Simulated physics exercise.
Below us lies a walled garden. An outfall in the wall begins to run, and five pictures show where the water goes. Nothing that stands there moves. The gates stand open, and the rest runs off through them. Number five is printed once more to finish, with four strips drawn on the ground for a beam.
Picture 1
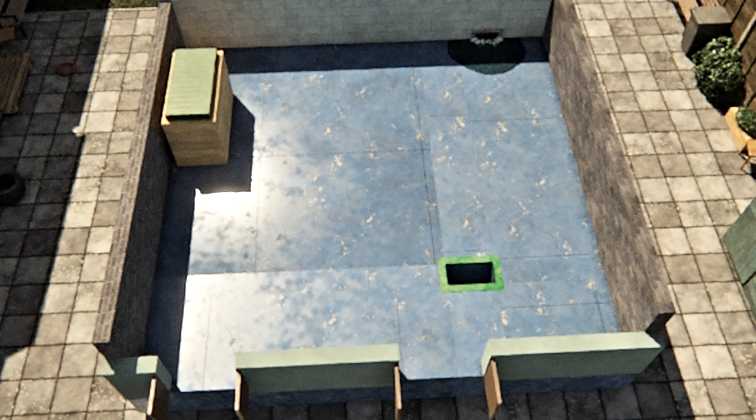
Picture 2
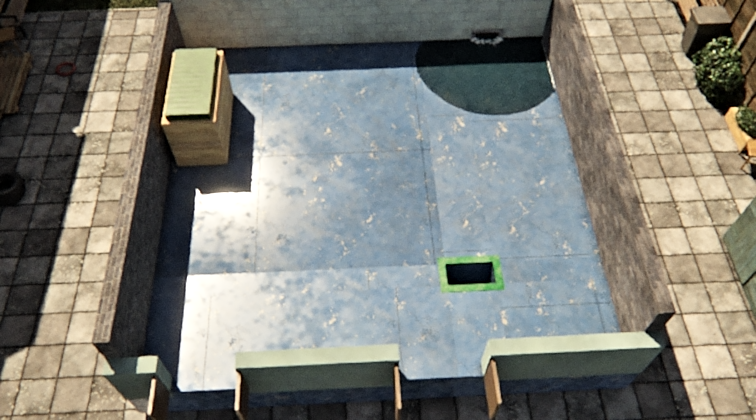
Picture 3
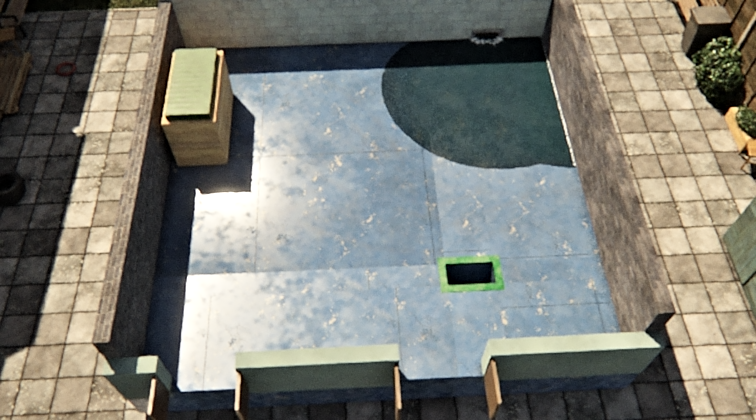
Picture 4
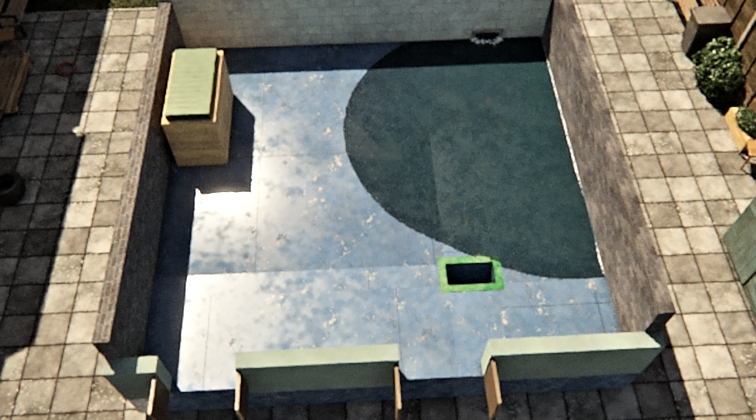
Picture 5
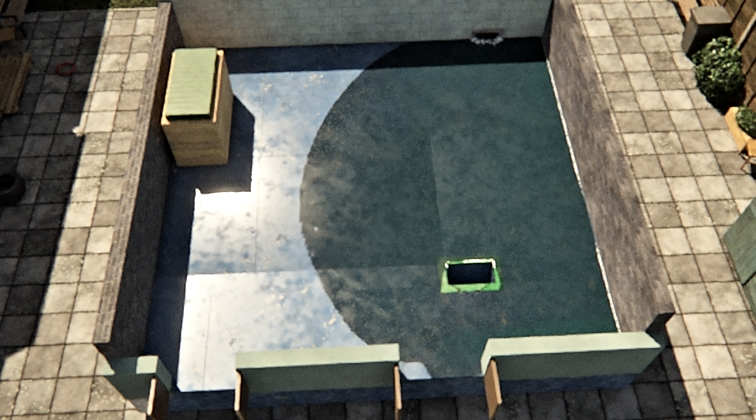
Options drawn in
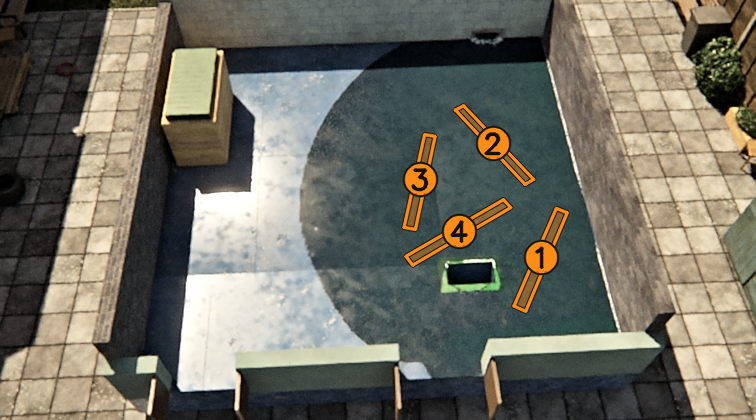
Dark water spreads from the top right corner across the blue floor, surrounding the green-edged gully.
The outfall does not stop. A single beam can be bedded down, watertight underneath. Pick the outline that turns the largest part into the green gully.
Best: 1.
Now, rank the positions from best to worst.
Best to worst: 1, 3, 2, 4.
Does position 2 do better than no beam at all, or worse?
Position 2 is worse.
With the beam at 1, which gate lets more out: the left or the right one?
More leaves on the right.
In orange, 1 from (519, 308) to (561, 210); 2 from (459, 107) to (529, 181); 3 from (409, 228) to (429, 135); 4 from (409, 260) to (507, 203).
With 1, about 38 % of the stream goes into the green gully, about 61 % out by the gates.
With 2, about 18 % of the stream goes into the green gully, about 81 % out by the gates.
With 3, about 27 % of the stream goes into the green gully, about 72 % out by the gates.
With 4, about 9 % of the stream goes into the green gully, about 91 % out by the gates.
